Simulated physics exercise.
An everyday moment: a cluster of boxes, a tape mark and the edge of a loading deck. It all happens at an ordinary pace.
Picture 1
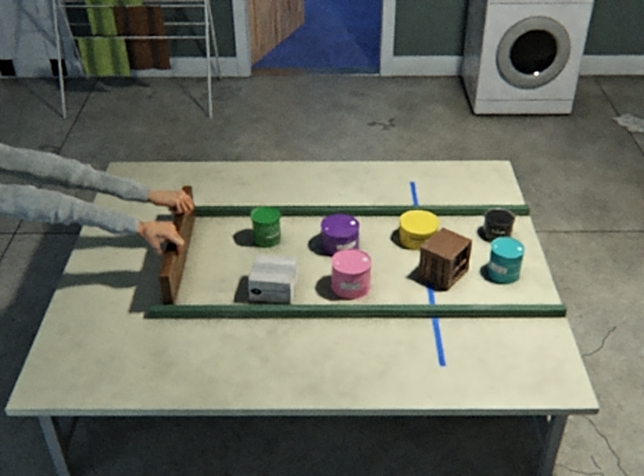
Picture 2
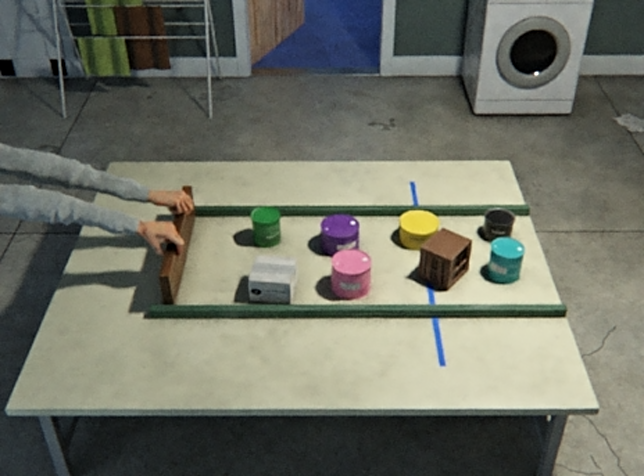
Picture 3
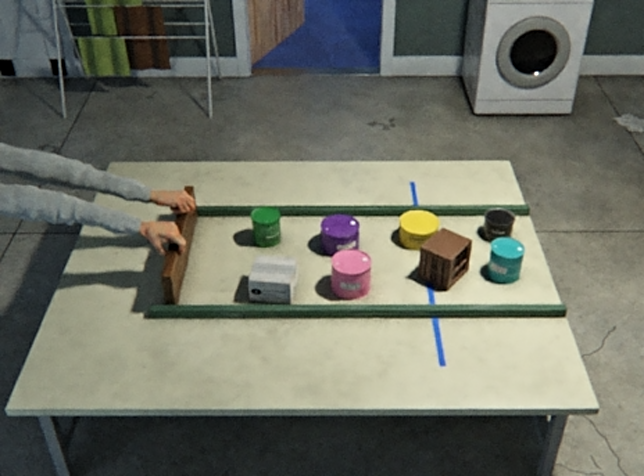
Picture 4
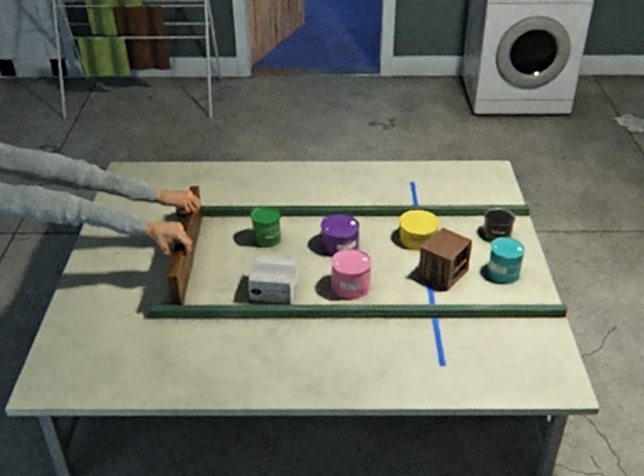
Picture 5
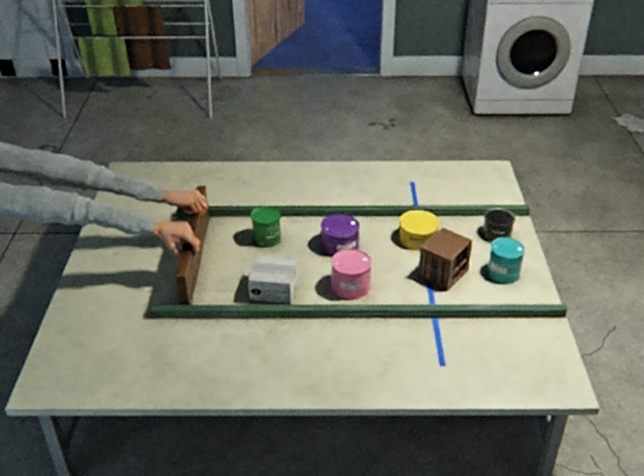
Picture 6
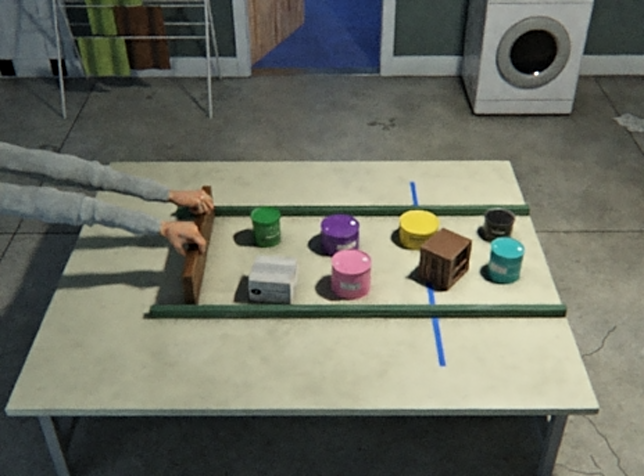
Two hands slide a brown plank slightly right along green rails toward colorful canisters and boxes.
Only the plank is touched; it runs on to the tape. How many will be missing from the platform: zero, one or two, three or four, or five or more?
Outcome: The number that fall off is zero.
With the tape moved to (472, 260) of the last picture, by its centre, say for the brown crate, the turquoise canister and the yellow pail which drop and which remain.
The brown crate holds on, the turquoise canister falls, the yellow pail survives.
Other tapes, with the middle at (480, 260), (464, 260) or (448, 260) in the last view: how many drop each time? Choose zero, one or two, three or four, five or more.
In that order: Just one or two; 1 or 2; no fall at all.
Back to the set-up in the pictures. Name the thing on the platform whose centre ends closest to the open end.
The turquoise canister.
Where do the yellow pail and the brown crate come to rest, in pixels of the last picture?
About (470, 230), and the other about (486, 253).
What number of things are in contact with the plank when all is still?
3 of them.
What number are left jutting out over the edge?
Overhanging: 0.
Soon after, none off yet; black pail at rest near (498, 226); turquoise canister at rest near (506, 261); brown crate at rest near (445, 259).
At rest, the number that fall off is zero.
